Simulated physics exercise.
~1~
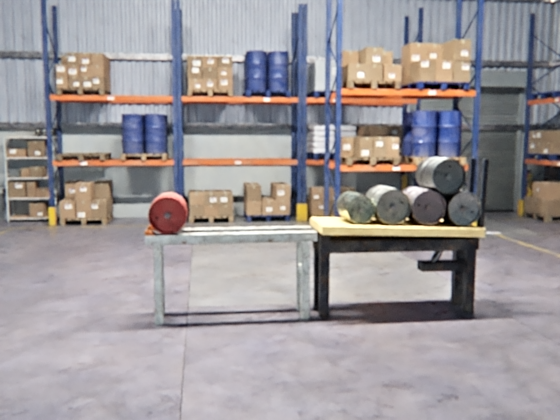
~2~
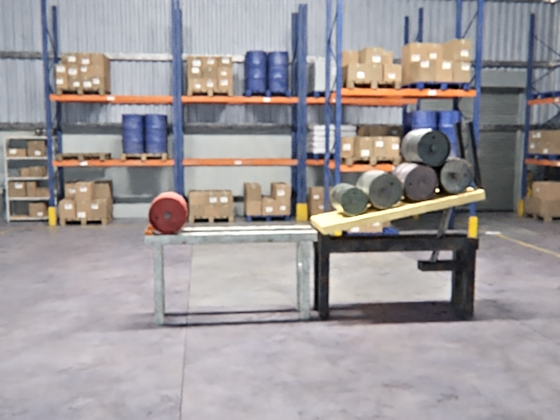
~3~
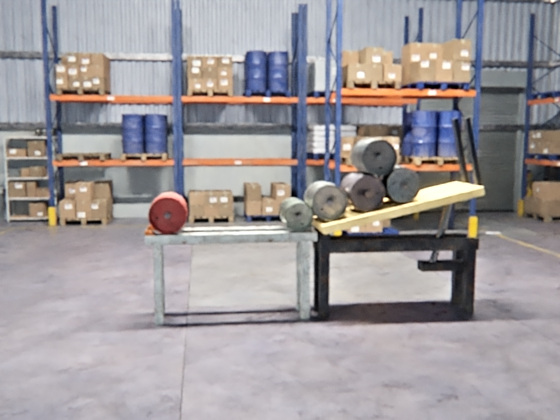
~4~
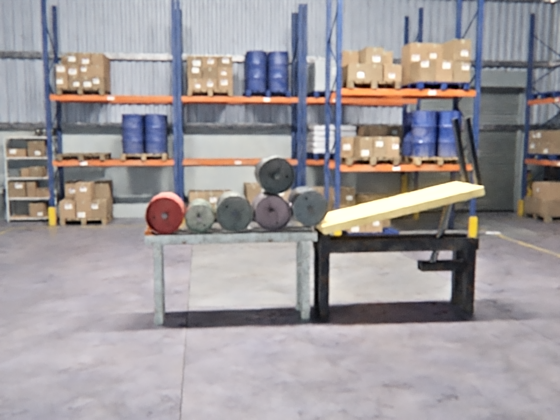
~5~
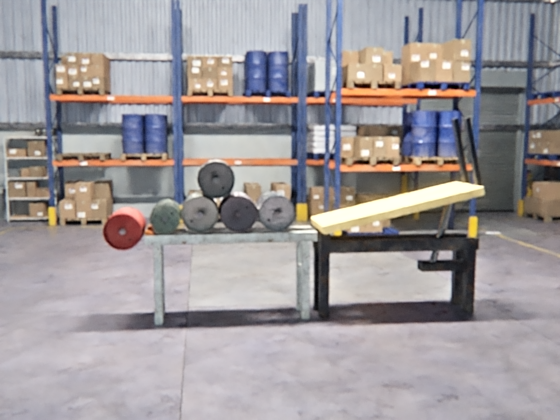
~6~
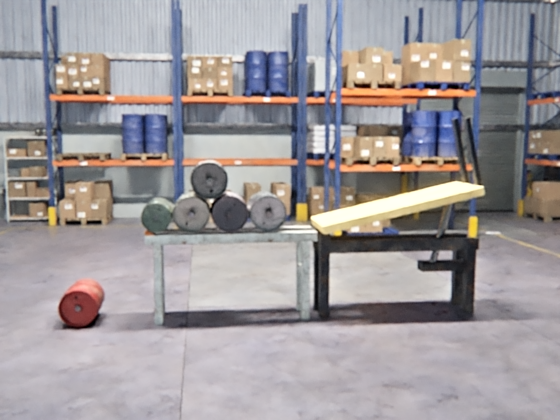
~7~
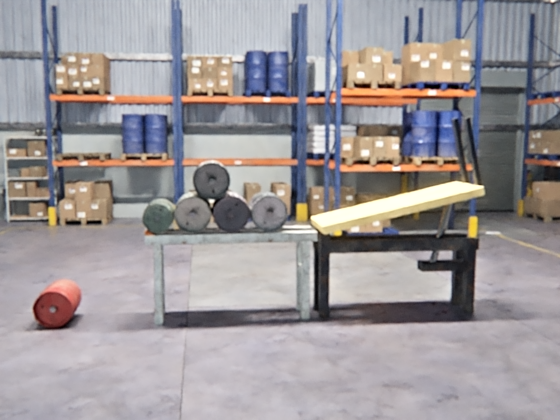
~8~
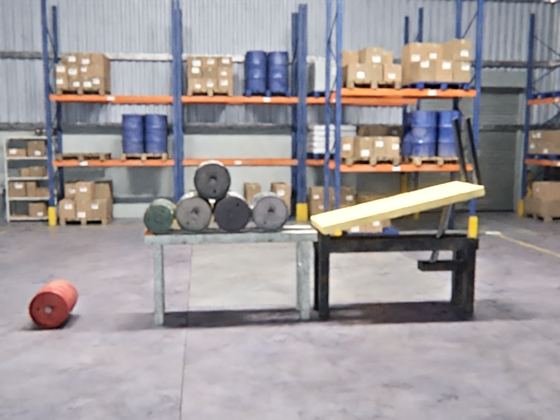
A yellow deck on the right tilted up, and its dark kegs rolled left onto a level rack toward a red one, which dropped off the far end and rolled left on the floor, while the others stayed bunched on the rack.
